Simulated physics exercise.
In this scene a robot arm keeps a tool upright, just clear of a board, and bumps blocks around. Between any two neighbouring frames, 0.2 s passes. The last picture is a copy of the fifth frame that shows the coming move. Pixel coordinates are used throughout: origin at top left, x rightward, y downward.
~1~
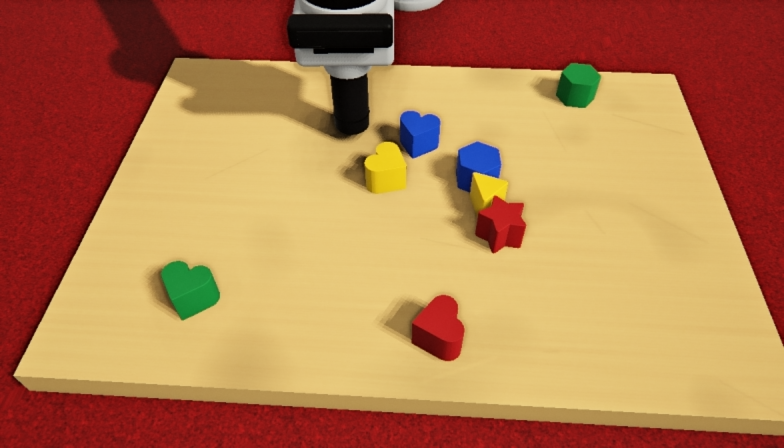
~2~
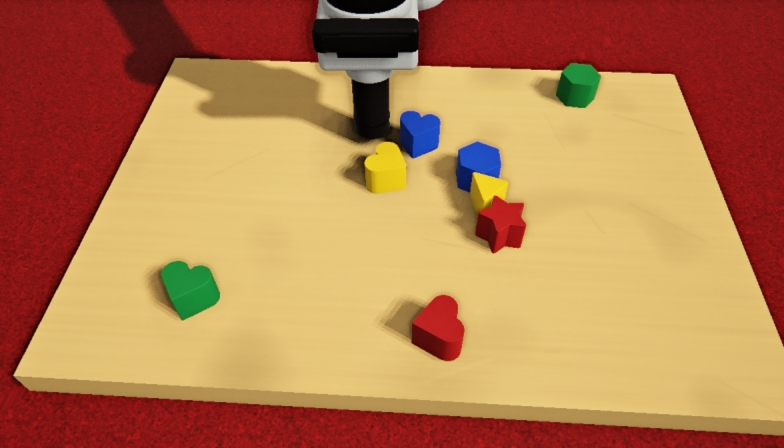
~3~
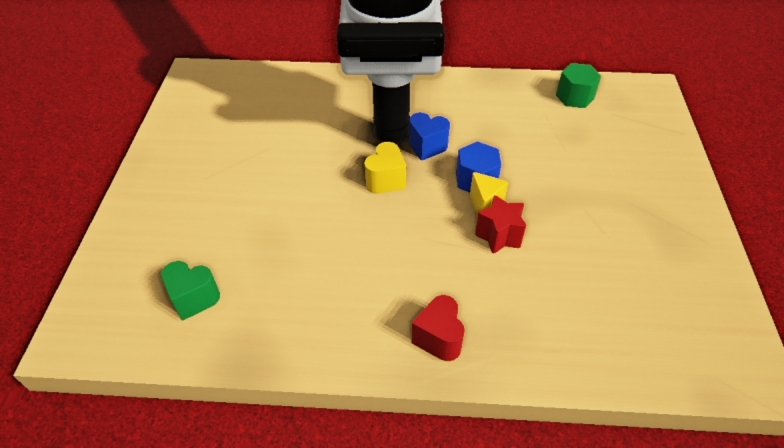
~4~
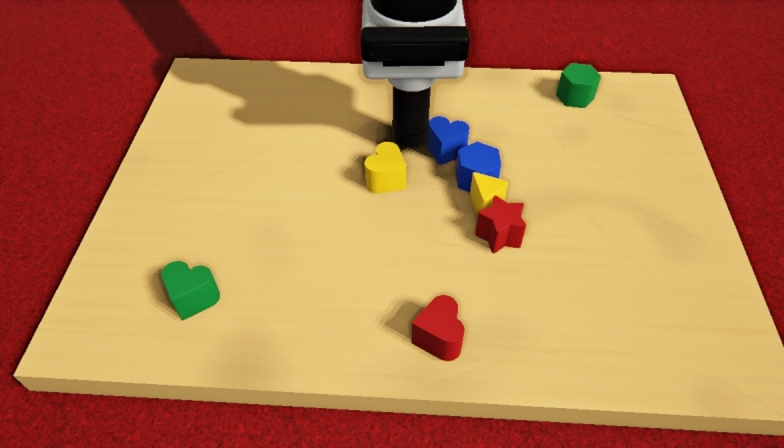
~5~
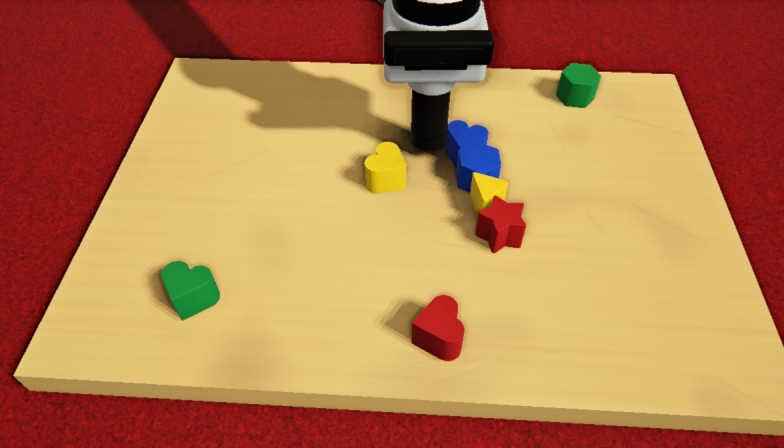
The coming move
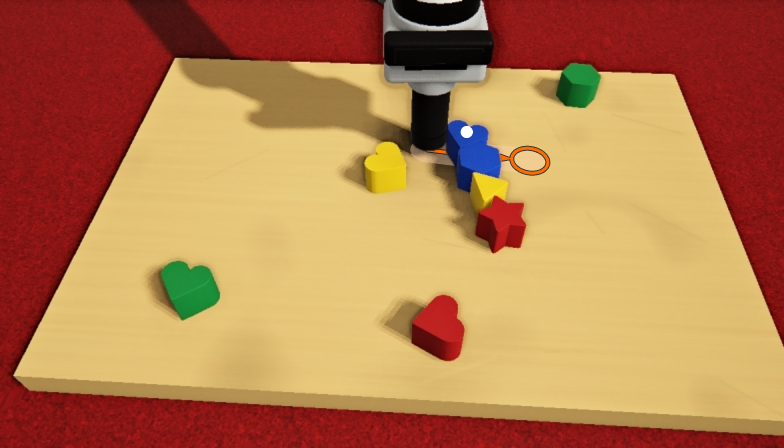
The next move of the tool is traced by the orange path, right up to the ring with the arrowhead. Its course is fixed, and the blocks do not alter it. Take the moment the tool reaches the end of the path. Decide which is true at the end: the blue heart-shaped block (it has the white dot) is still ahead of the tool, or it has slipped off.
By the time the path ends, the blue heart-shaped block is still sitting right in front of the tool.
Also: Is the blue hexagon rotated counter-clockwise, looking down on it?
Answer: No.
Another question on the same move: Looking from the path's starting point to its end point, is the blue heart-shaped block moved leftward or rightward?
Slides left.
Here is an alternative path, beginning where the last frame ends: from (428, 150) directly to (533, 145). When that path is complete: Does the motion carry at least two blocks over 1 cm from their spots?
I expect not.
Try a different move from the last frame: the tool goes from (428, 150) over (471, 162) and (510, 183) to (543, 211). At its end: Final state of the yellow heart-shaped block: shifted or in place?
Here the yellow heart-shaped block stays on its spot.
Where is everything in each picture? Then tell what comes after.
In the first picture, tip of the tool at (352, 125), middles of tops, yellow heart-shaped block at (386, 158), blue heart-shaped block at (419, 122), blue hexagon at (480, 156).
In the second picture, tool at (372, 129), nothing pushed.
In the third picture, tool at (392, 133), blue heart-shaped block at (429, 124).
In the fourth picture, tool at (410, 137), blue heart-shaped block at (448, 128).
In the fifth picture, tool at (428, 140), yellow heart-shaped block at (386, 158), blue heart-shaped block at (467, 132), blue hexagon at (480, 156).
The line goes from (428, 150) to (530, 160); the dot is on the blue heart-shaped block.
The first path, step by step. One third of the way, tool at (463, 144); blue heart-shaped block at (498, 131), turned 25° clockwise; blue hexagon at (483, 157).
Two thirds of the way, tool at (497, 148); blue heart-shaped block at (534, 133), turned 15° clockwise; blue hexagon at (490, 160), turned 35° clockwise.
At the end, tool at (532, 151); yellow heart-shaped block unmoved; blue heart-shaped block at (569, 134); blue hexagon at (490, 160), turned 35° clockwise.
